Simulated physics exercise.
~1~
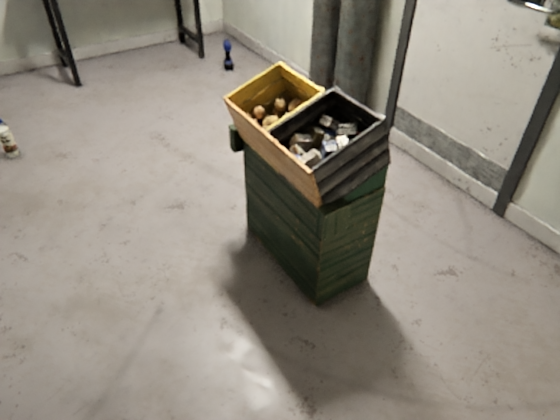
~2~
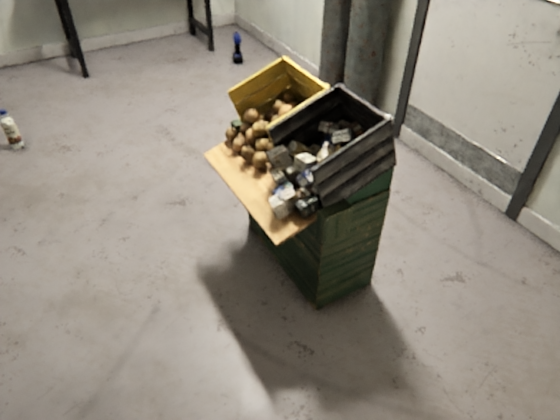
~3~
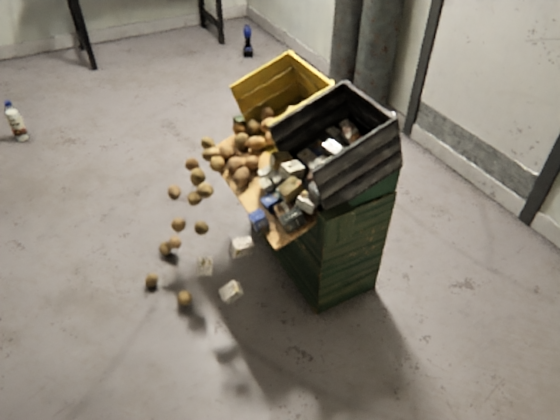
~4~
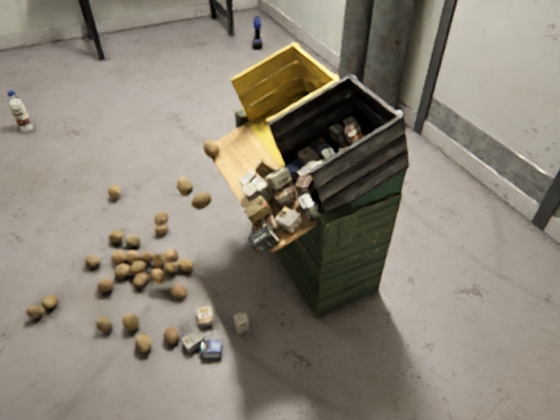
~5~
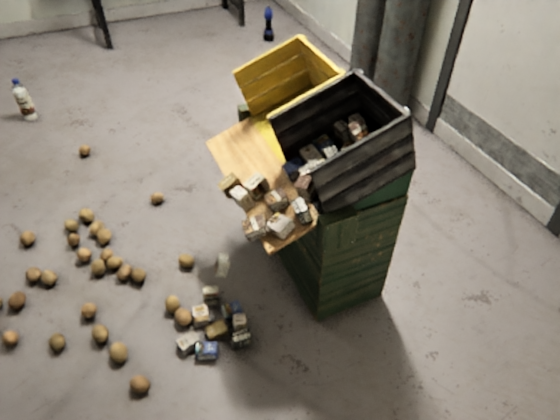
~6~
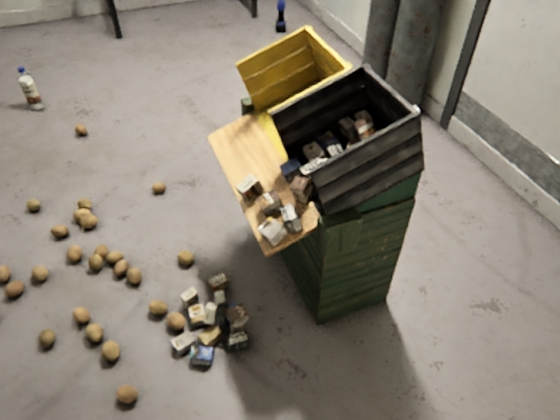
A wooden flap dropped open on two tilted bins atop a green stand, and potatoes from the yellow one tumbled out and scattered until it was empty, while some small cartons from the black one fell into a heap and the rest stayed up.
